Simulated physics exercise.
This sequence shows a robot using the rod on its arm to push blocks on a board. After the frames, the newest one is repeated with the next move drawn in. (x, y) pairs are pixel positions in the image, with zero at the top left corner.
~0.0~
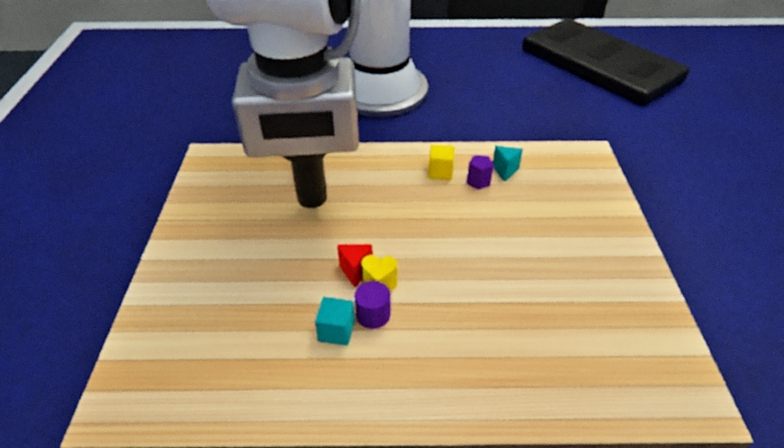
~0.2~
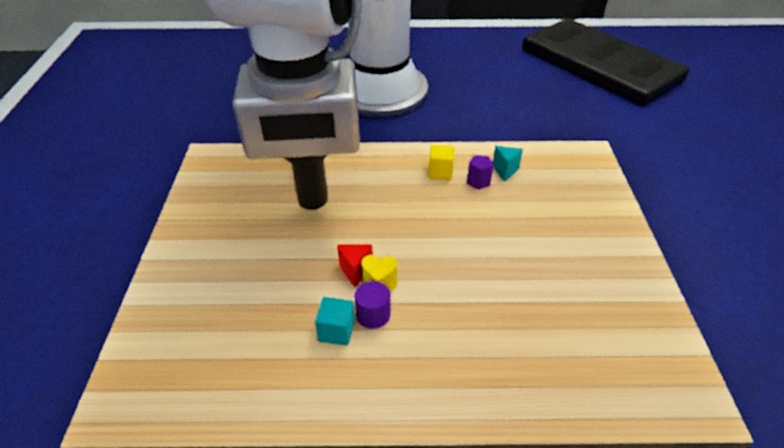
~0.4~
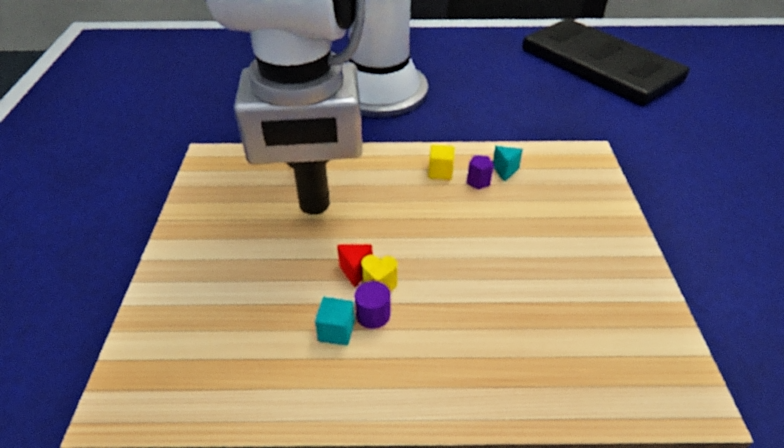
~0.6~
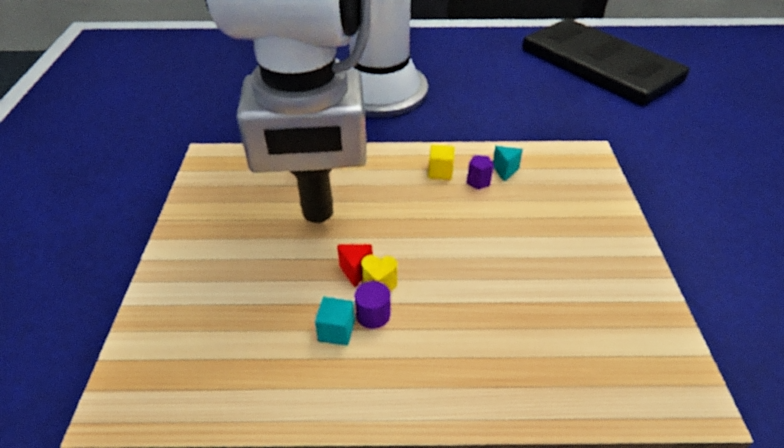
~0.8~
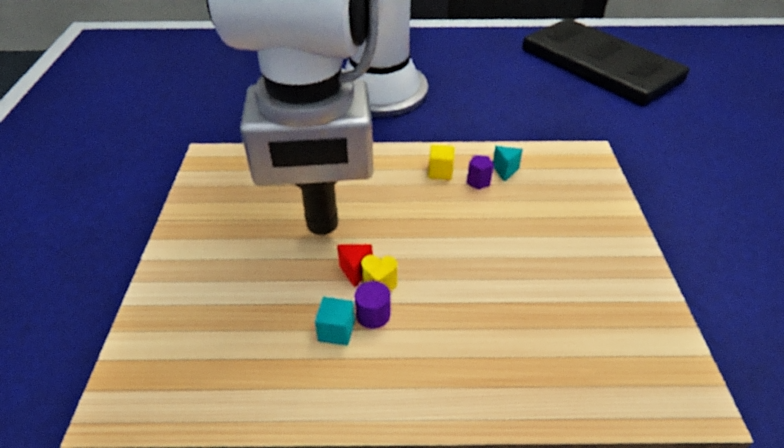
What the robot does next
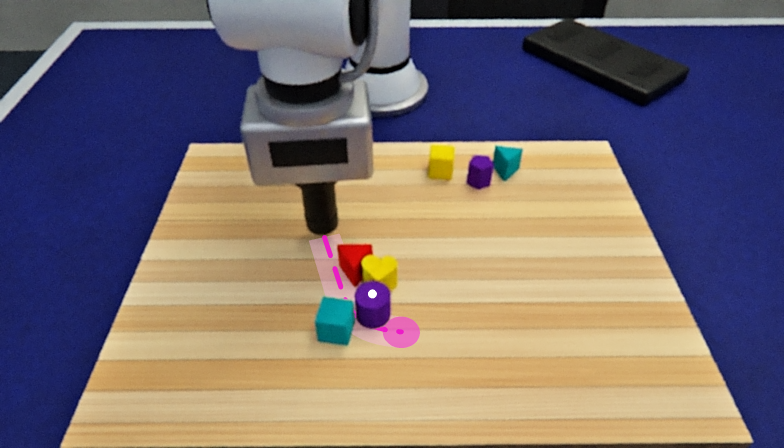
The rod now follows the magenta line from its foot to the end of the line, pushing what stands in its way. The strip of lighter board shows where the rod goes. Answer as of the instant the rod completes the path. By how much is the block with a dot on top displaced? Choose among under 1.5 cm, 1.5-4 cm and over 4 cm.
The largest band: Over 4 cm.
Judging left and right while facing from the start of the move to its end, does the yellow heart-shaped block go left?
Yes.
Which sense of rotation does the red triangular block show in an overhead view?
In a top view, it turns counterclockwise.
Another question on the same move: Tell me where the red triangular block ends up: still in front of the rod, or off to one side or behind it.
I expect it to be beside or behind the rod.
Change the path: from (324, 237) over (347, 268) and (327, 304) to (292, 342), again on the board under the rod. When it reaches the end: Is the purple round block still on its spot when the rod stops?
I expect not.
The drawn path runs from (324, 237) by way of (336, 273) and (353, 312) to (401, 332); the dot is on the purple round block.
On the path given first. One third of the way, rod (335, 261); red triangular block (365, 261), turned 35° anticlockwise; yellow heart-shaped block (394, 270).
Two thirds of the way, rod (352, 301); turquoise square piece (334, 318), turned 20° clockwise; red triangular block (376, 277), turned 115° anticlockwise; purple round block (386, 305); yellow heart-shaped block (409, 267).
At the end, rod (402, 320); turquoise square piece (335, 322), turned 35° clockwise; red triangular block (382, 280), turned 150° anticlockwise; purple round block (439, 322); yellow heart-shaped block (409, 267).
